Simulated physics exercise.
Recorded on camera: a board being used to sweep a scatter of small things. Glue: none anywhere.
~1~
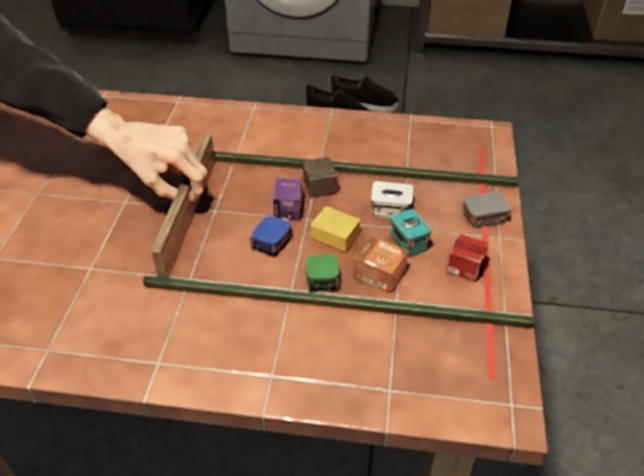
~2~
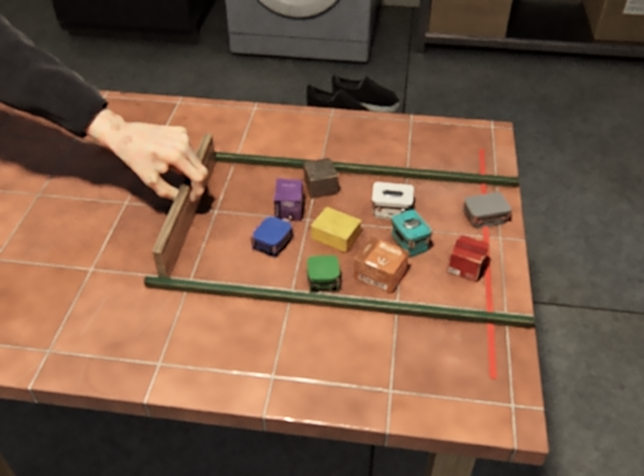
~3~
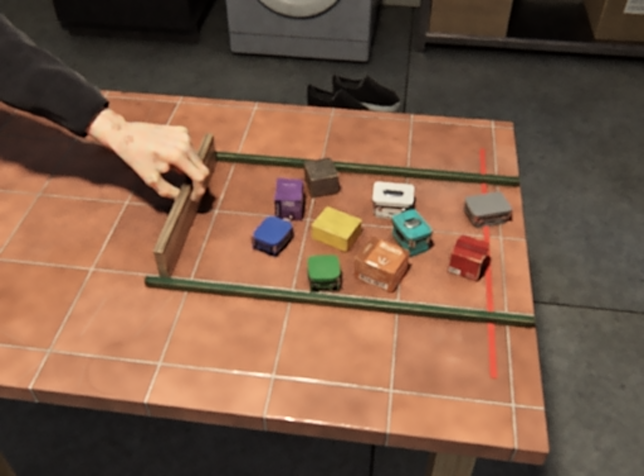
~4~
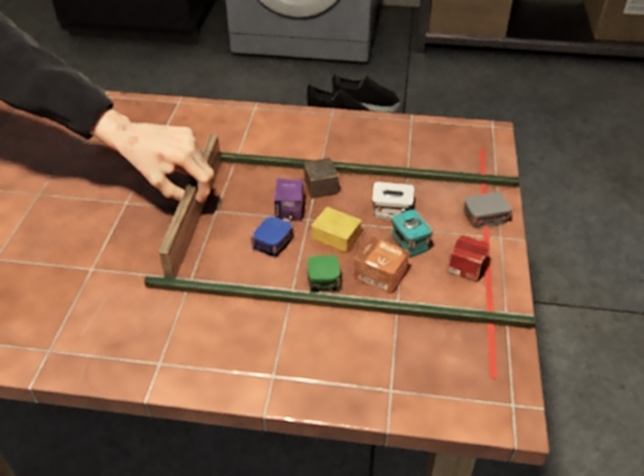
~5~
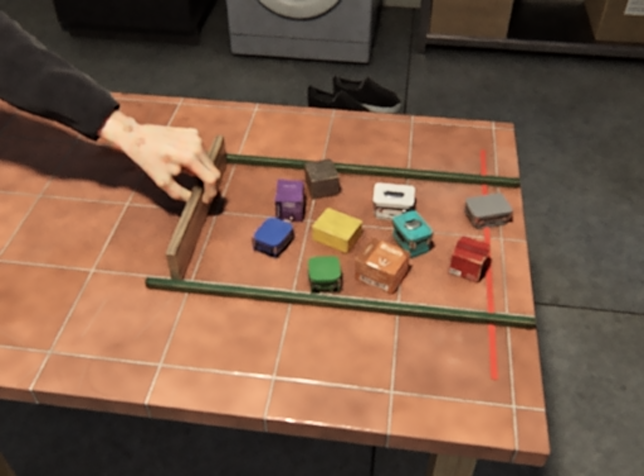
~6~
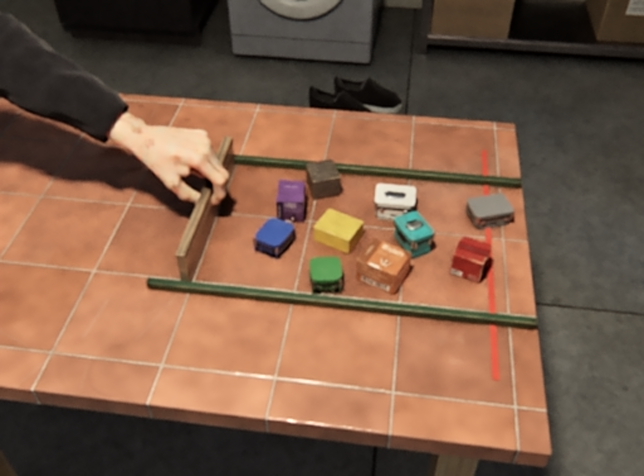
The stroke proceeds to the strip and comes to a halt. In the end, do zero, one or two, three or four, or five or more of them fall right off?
After the sweep, the pieces gone from the top come to five or more, as it turns out.
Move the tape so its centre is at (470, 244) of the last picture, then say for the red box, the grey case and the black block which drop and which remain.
The red box? It does not stay. The grey case? It does not stay. The black block? It is safe.
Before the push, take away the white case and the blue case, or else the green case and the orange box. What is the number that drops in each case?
4 and 4.
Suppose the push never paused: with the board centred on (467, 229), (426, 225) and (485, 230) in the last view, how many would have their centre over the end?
3; 0; 6.
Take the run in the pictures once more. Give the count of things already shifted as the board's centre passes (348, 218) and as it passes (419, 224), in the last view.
At the first place 8, at the second 10.
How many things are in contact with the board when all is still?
4 of them.
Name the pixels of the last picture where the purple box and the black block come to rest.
Result: One about (504, 221), other about (503, 198).
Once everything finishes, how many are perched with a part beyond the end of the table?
The total comes out at 0.
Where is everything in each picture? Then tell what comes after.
In the first frame, grey case (486, 210); red box (468, 258); turquoise case (410, 233); board (187, 201); tape (486, 244).
In the second frame, red box (468, 258); green case (323, 274).
In the third frame, turquoise case (411, 233); black block (321, 177).
In the fourth frame, grey case (487, 210); white case (393, 201).
In the fifth frame, red box (470, 259); orange box (382, 265).
In the sixth frame, grey case (489, 212); red box (471, 259); turquoise case (413, 234); board (209, 205); tape (489, 246).
A little later, none off yet; grey case at rest near (489, 212); red box at rest near (471, 259); turquoise case at rest near (413, 234).
Next, none off yet; grey case at rest near (491, 212); red box shifted about its own width near (502, 269); turquoise case shifted well along near (479, 249).
When it is over, the number that fall off is five or more; down, yellow block, orange box, white case, turquoise case, red box and grey case.
